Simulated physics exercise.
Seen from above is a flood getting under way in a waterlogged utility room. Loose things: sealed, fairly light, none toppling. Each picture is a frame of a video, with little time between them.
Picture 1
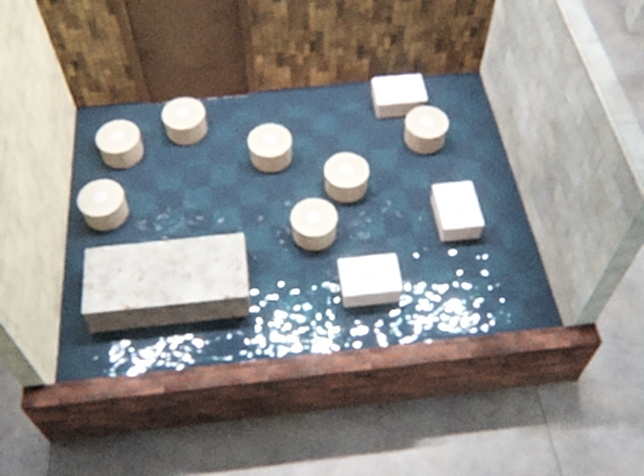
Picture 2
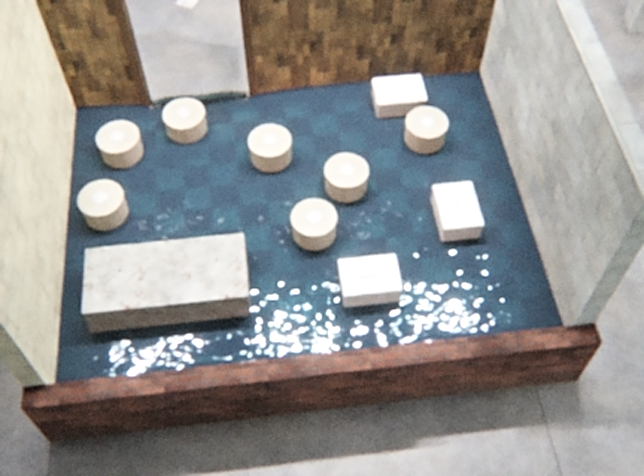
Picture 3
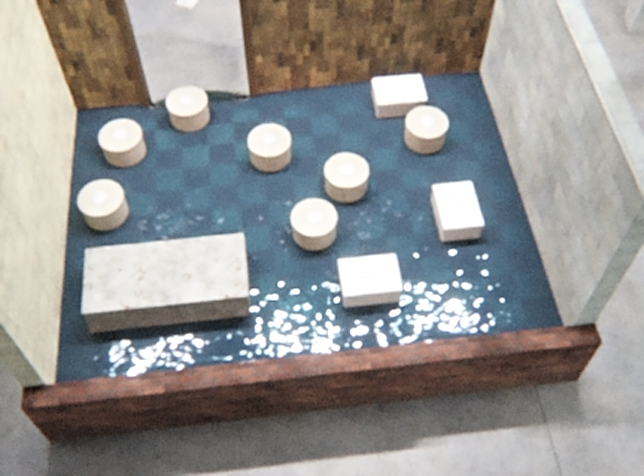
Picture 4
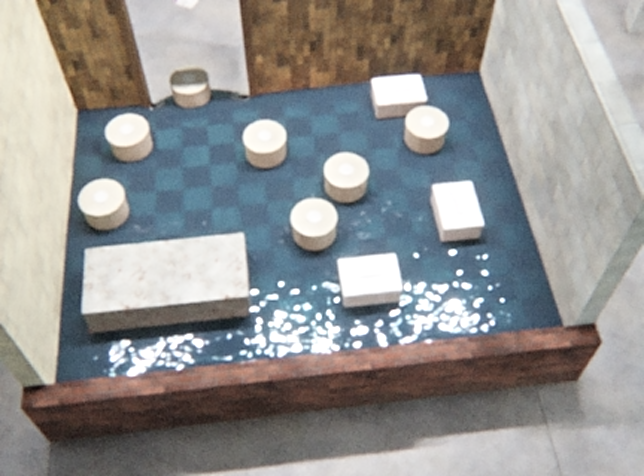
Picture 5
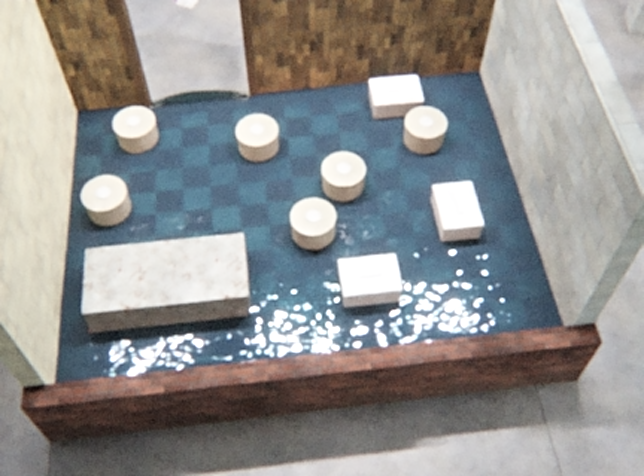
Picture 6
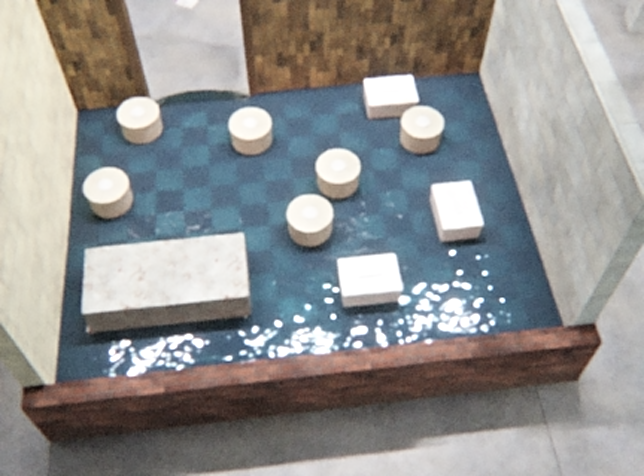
We see a walled room with a blue checkered floor under water and pale round and boxy objects; a gap opens in the back wall, one round object drifts out through it, and several others shift slightly toward it.
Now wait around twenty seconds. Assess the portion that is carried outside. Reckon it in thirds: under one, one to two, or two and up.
Two and up, in thirds.
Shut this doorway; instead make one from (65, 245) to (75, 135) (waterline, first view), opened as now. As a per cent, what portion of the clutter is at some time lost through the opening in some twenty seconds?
Close to 70 percent.
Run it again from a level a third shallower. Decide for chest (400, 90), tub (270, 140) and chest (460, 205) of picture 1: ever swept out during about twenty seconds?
Item by item: Retained, exits and retained.
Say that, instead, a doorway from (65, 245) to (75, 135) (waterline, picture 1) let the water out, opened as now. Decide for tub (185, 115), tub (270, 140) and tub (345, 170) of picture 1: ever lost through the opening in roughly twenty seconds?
In order: Escapes, escapes, escapes.
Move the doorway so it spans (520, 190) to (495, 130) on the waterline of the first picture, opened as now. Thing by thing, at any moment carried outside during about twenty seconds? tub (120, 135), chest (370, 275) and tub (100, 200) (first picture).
The three read no escape, no escape and no escape, respectively.
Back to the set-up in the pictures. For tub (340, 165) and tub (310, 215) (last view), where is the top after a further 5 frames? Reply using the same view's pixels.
The tops should be near (295, 150) and near (265, 188).
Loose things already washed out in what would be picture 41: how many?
8 in all.
A moment on, 3 of 10 are out; 7 afloat.
Next, 4 of 10 are out; 5 afloat.
Later, 8 of 10 are out; 0 afloat.
In the end, 8 of 10 are out; 0 afloat.
